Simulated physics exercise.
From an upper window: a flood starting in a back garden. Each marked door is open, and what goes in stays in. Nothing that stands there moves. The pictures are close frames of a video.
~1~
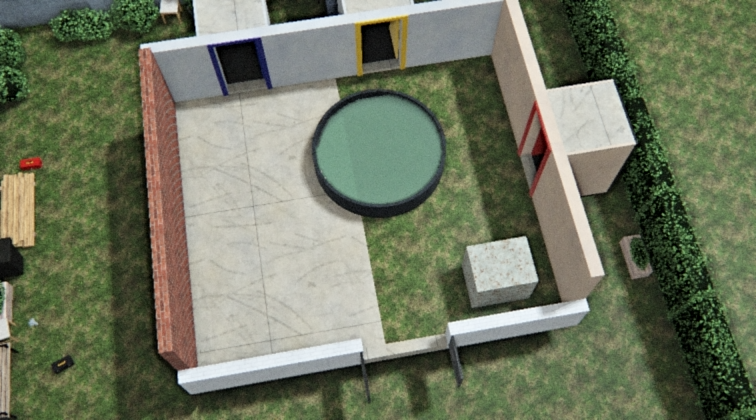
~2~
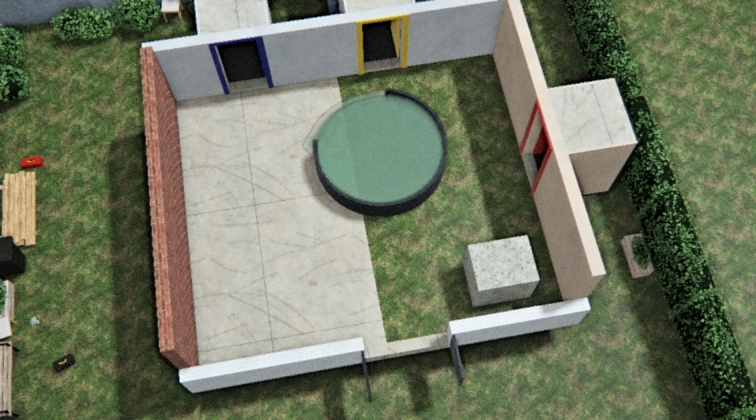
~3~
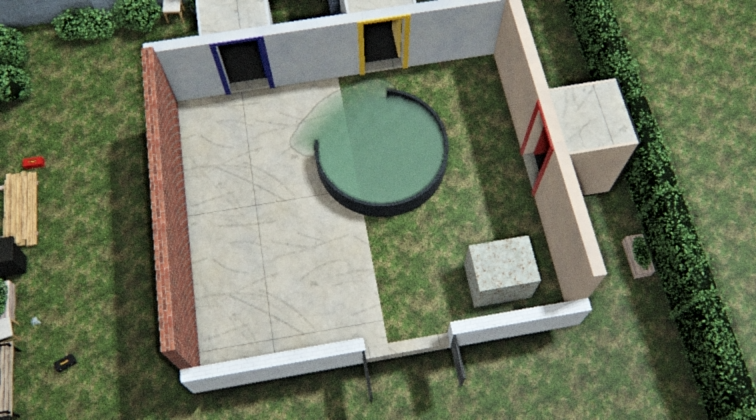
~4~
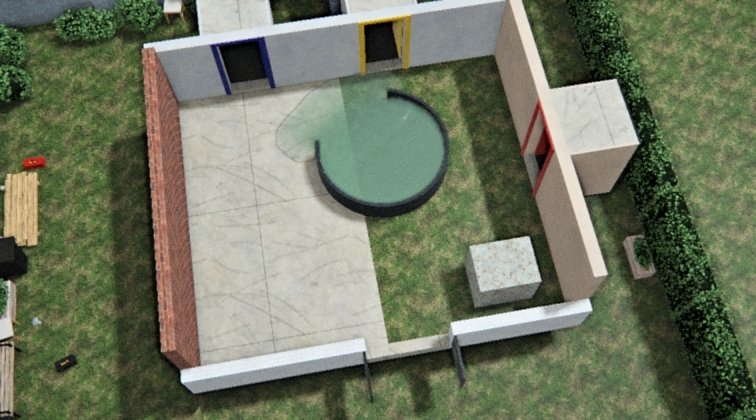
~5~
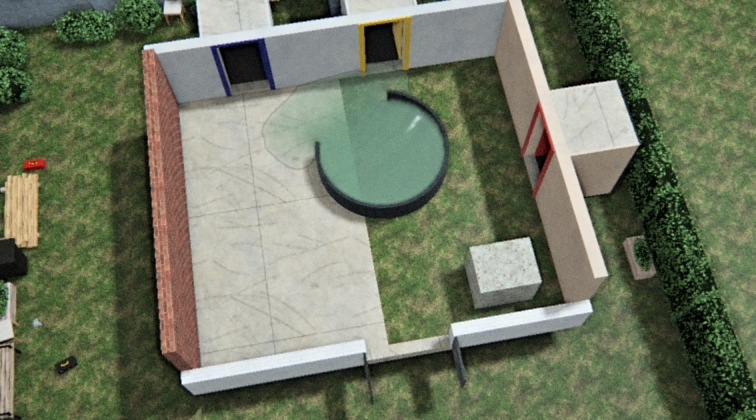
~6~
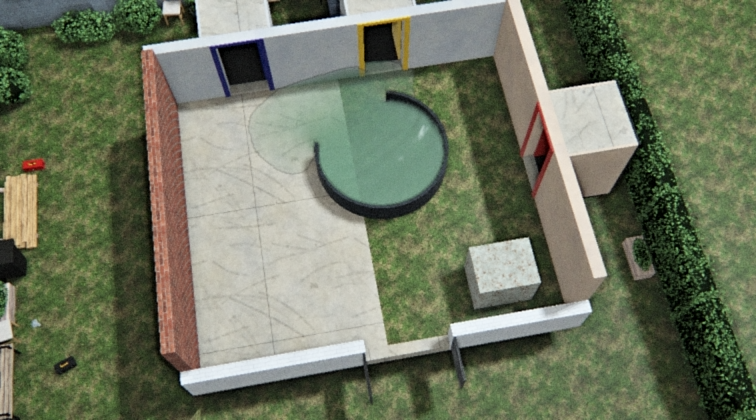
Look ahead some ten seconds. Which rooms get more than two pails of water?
One by one: The yellow door floods; the blue door floods; the red door holds within the limit.
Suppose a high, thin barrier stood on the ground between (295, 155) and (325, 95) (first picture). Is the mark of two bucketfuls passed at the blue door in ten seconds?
In short: Blue door keeps below it.
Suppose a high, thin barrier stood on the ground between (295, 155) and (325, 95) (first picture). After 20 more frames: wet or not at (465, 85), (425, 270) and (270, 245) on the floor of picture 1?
As listed: Covered, free of water, under water.
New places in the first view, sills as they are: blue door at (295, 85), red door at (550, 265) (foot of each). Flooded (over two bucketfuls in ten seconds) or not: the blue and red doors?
Blue takes more, red takes less.
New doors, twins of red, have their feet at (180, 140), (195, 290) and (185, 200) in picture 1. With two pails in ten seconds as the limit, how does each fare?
One after the other: Goes over, is under, passes that mark.
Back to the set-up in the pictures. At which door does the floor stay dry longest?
That is the red-painted one.
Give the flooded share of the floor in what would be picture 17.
Roughly 20 per cent.
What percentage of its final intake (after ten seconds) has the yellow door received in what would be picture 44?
Close to 95 %.
A moment on, water covers 20 % of the floor; the yellow door over two buckets in, the blue door under two buckets in, the red door not reached.
Next, water covers 20 % of the floor; the yellow door over two buckets in, the blue door over two buckets in, the red door not reached.
Then, water covers 35 % of the floor; the yellow door far over two buckets in, the blue door over two buckets in, the red door not reached.
Later, water covers 70 % of the floor; the yellow door far over two buckets in, the blue door far over two buckets in, the red door wet at the sill, nothing in.
In the end, water covers 95 % of the floor; the yellow door far over two buckets in, the blue door far over two buckets in, the red door wet at the sill, nothing in.
